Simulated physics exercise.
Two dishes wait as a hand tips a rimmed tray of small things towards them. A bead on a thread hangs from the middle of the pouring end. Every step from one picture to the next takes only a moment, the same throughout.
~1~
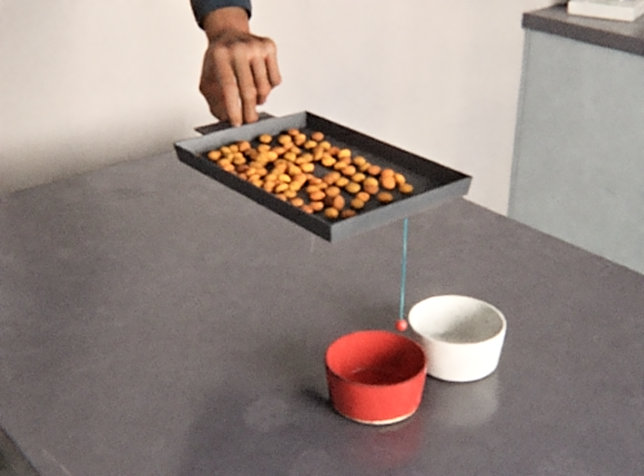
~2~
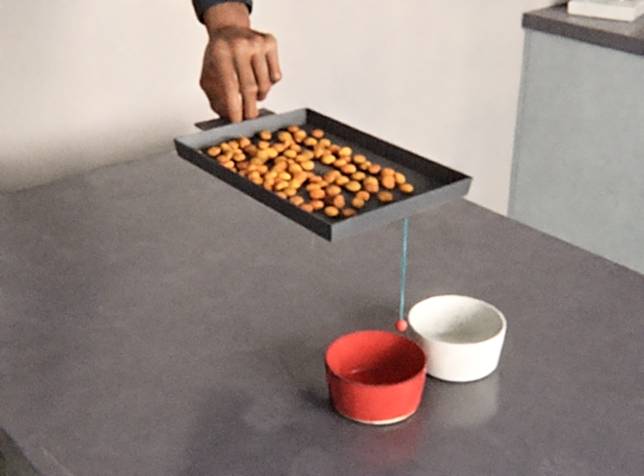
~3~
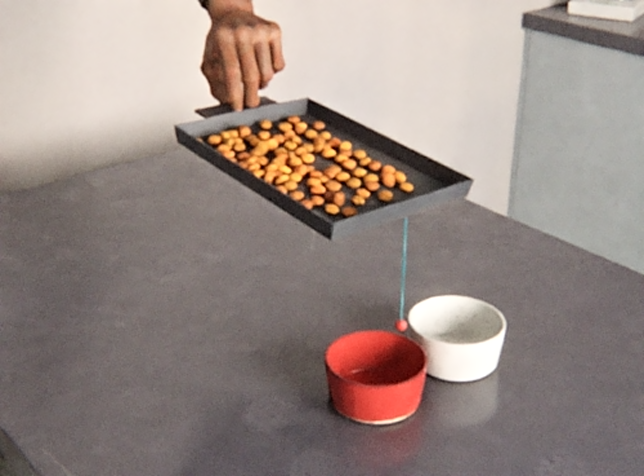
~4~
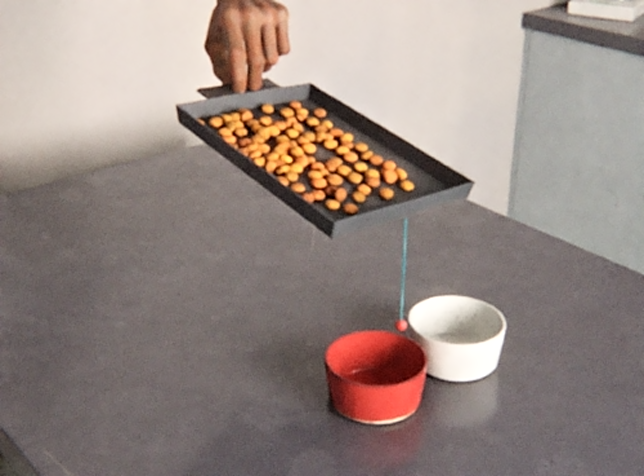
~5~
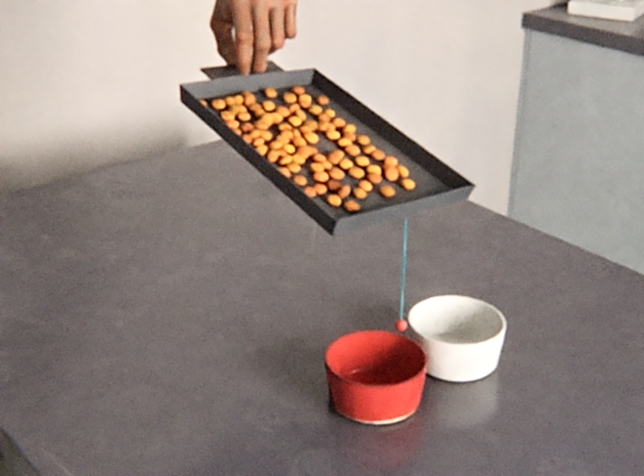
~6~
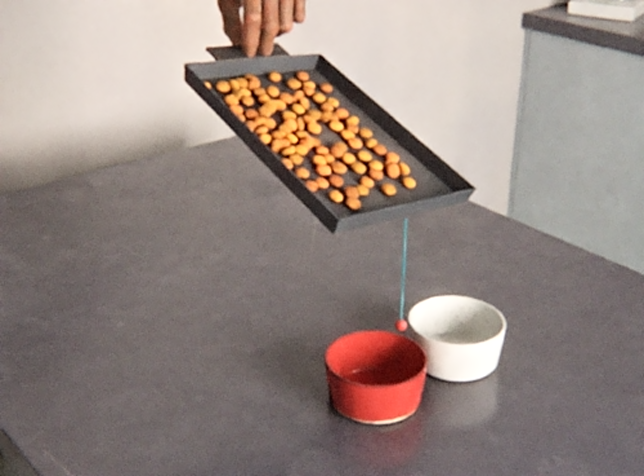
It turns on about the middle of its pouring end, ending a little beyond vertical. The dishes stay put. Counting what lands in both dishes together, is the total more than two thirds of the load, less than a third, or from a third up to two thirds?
The total is from a third up to two thirds of the load.
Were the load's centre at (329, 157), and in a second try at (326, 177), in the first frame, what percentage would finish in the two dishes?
It would be roughly 50 per cent for the first and roughly 50 per cent for the second.
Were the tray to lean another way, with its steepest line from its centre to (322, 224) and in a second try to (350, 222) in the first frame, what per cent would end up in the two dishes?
The first comes to 40 %, while the second comes to 50 %.
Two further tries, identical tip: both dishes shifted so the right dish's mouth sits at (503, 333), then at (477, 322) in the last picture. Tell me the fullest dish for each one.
Try one: The right-side dish. Try two: The right-side dish.
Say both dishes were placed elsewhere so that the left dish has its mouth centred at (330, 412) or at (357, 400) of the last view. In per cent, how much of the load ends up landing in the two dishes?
Roughly 20 per cent, and 40 per cent.
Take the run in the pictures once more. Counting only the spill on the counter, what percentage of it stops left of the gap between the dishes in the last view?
Near 0 per cent.
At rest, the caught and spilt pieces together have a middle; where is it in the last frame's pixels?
Close to (470, 366) in the last view.
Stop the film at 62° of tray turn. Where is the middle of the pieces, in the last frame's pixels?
(432, 183).
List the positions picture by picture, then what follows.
The first frame shows corners of the pouring end at (332, 223) and (468, 176), level; middle of the load at (295, 173), bits of cat kibble; left dish at (410, 397); right dish at (491, 355); bead on its thread at (401, 325).
The second frame shows corners of the pouring end at (332, 223) and (469, 177), level; middle of the load at (295, 171).
The third frame shows corners of the pouring end at (333, 221) and (470, 179), tipped barely, lowest at the right corner; middle of the load at (295, 164).
The fourth frame shows corners of the pouring end at (335, 220) and (471, 181), tipped a little, lowest at the right corner; middle of the load at (297, 153).
The fifth frame shows corners of the pouring end at (337, 218) and (472, 184), tipped a little, lowest at the right corner; middle of the load at (296, 135).
The sixth frame shows corners of the pouring end at (339, 217) and (472, 187), tipped clearly, lowest at the right corner; middle of the load at (299, 125); left dish at (410, 397); right dish at (491, 355).
Soon after the last picture, tray tipped steeply; nearly all on the tray; a stray few in the air.
A little later, tray tipped right over; about a third on the tray; about a quarter in the right dish; about a quarter outside both; a small part in the air.
Later still, tray tipped past a quarter turn; about half in the right dish; about half outside both.
At rest, tray tipped past a quarter turn; none in the left dish; about half in the right dish; about half outside both.
